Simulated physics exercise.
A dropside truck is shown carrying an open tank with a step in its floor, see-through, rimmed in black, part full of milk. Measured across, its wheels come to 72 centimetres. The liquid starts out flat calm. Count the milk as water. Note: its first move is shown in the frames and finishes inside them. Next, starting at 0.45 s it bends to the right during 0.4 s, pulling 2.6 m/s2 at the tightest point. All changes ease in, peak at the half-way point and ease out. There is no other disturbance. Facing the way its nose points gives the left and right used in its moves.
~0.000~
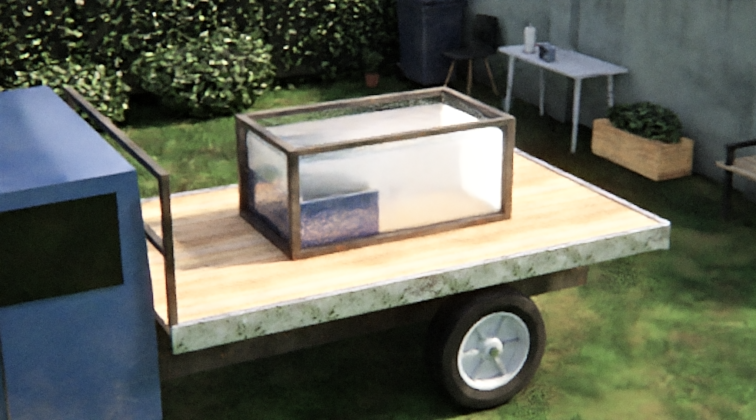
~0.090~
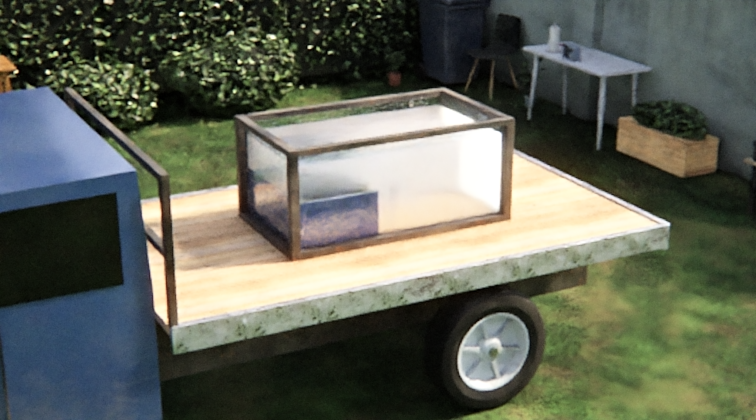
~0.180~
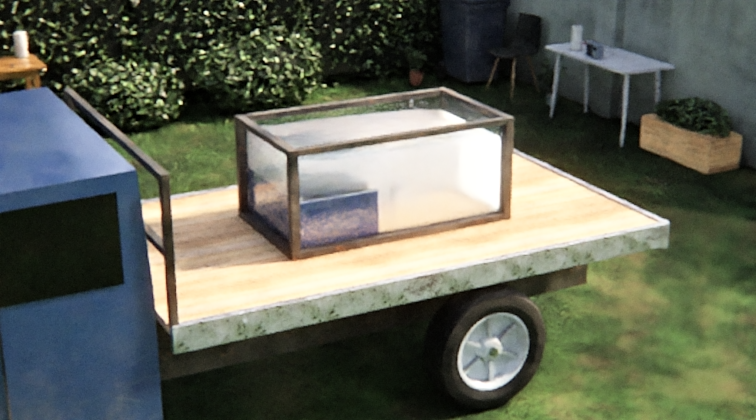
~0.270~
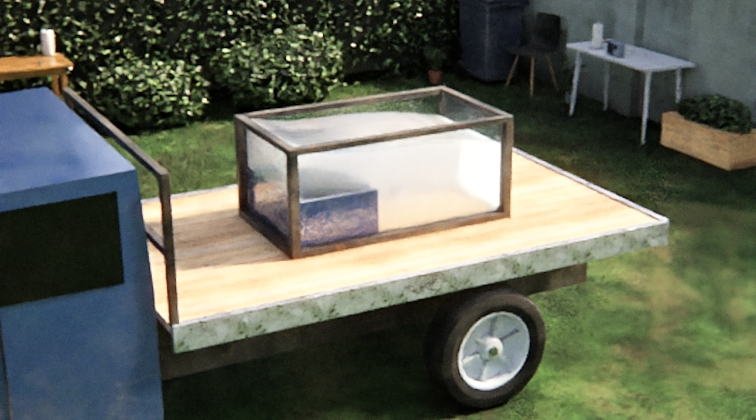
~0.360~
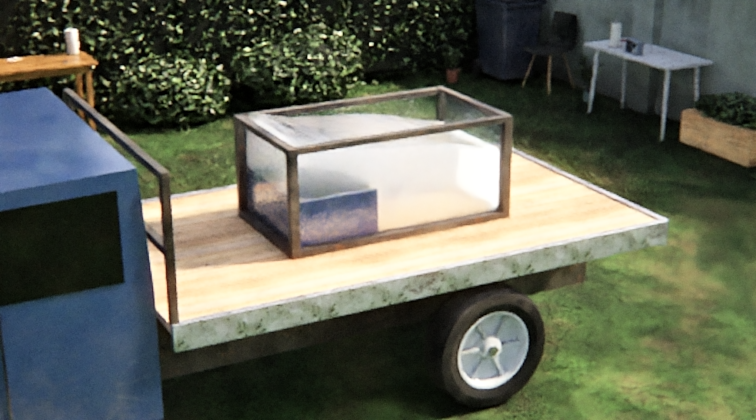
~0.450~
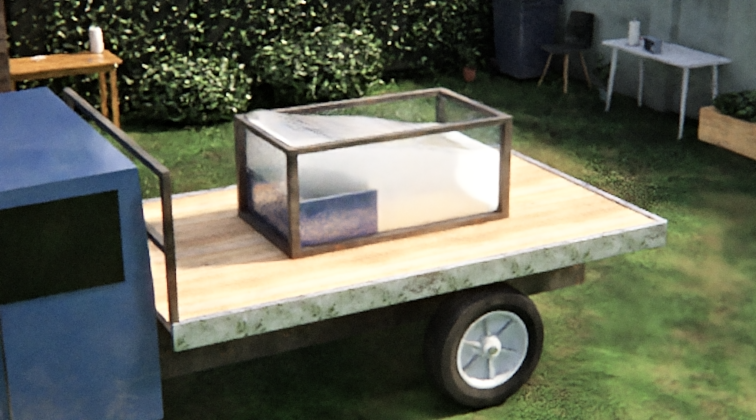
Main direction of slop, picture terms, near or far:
Near.
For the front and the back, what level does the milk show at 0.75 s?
About 58 cm at the front, 46 cm at the back.
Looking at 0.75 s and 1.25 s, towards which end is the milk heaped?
Heap position: Fore end, then aft end.
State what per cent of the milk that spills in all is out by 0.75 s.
Close to 10 in a hundred.
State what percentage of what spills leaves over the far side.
Fraction of spill: Roughly 20%.
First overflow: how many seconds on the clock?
About 0.8 seconds.
After 0.75 s it stands 46 cm high behind and 57 cm in front; 1 per cent has gone mostly over the left end, some over the near side.
After 1.25 s it stands 57 cm high behind and 45 cm in front; 4 per cent has gone over the near side, a little elsewhere.
After 1.75 s it stands 48 cm high behind and 45 cm in front; 5 per cent has gone over the near side, a little elsewhere.
After 3.84 s 7 per cent has gone over the near side and the left end, a little elsewhere; the near side has passed 4 per cent and the far side 1.
